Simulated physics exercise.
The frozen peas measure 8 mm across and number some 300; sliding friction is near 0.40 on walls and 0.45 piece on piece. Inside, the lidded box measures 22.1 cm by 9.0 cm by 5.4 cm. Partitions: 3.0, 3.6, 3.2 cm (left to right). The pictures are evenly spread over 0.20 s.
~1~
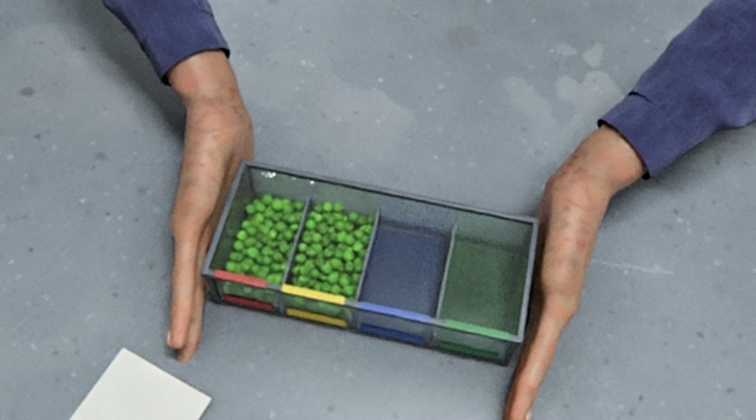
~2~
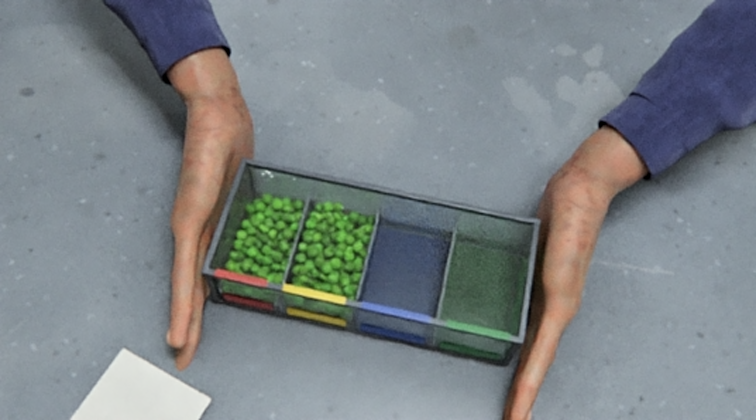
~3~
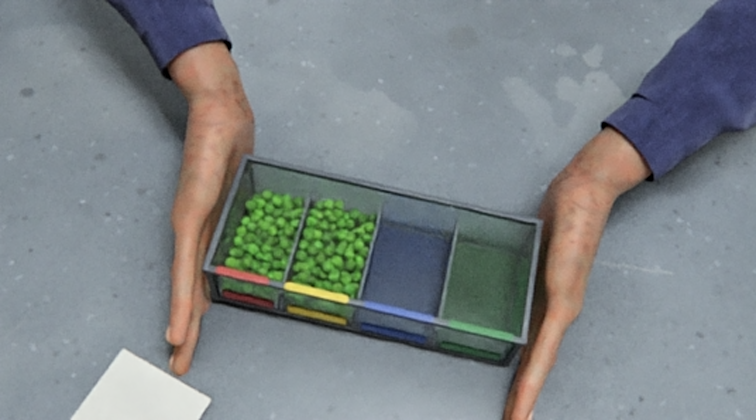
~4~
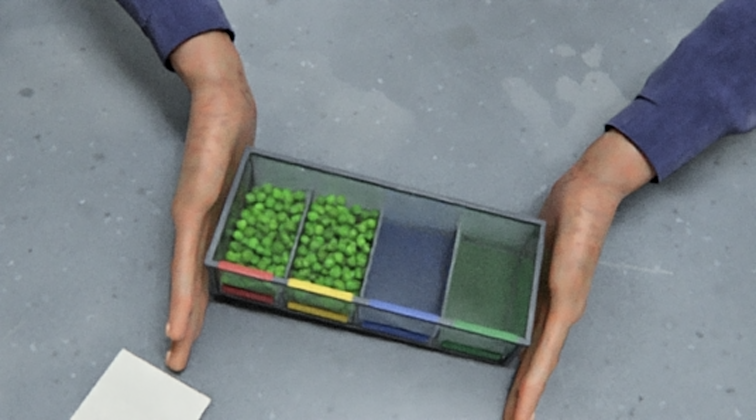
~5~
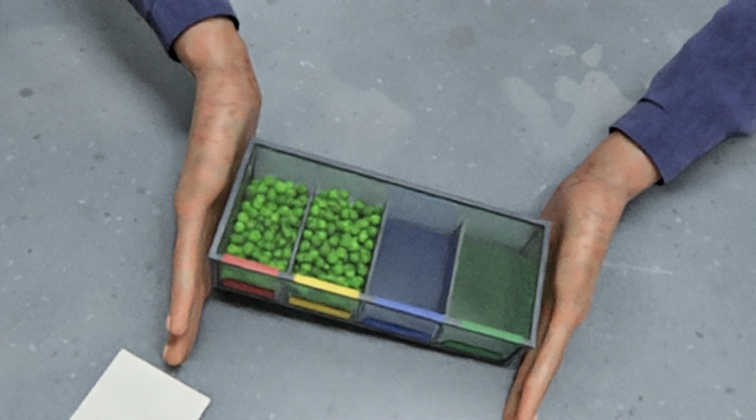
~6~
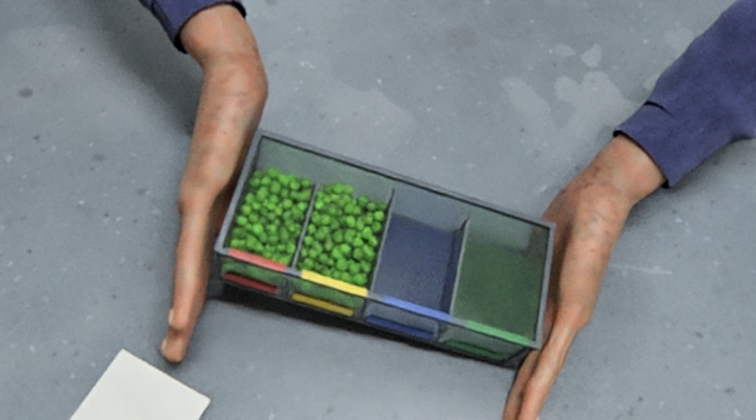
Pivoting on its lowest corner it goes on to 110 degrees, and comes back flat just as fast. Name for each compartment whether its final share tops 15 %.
Red compartment: Below; blue compartment: Below; green compartment: Above; yellow compartment: Above.
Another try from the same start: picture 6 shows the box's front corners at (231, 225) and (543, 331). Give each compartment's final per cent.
Red 5; blue 5; green 25; yellow 65.
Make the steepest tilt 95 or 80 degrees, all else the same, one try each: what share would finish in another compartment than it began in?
About 55 and 35 per cent.
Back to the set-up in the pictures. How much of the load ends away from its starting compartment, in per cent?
Some 60 per cent.
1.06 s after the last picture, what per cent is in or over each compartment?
Red 20, blue 5, green 15, yellow 60.
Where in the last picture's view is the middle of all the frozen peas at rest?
At about (349, 270).
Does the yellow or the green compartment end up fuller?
The yellow compartment.
Then, 1.06 s after the last picture, tilt 110 degrees; red 20 %, blue 5 %, green 15 %, yellow 60 %.
Then, 1.78 s after the last picture, tilt 50 degrees; green 25 %, yellow 75 %.
Then, 2.52 s after the last picture, tilt 0 degrees; green 25 %, yellow 70 %.
In the end, red 0 %, blue 0 %, green 25 %, yellow 75 %.
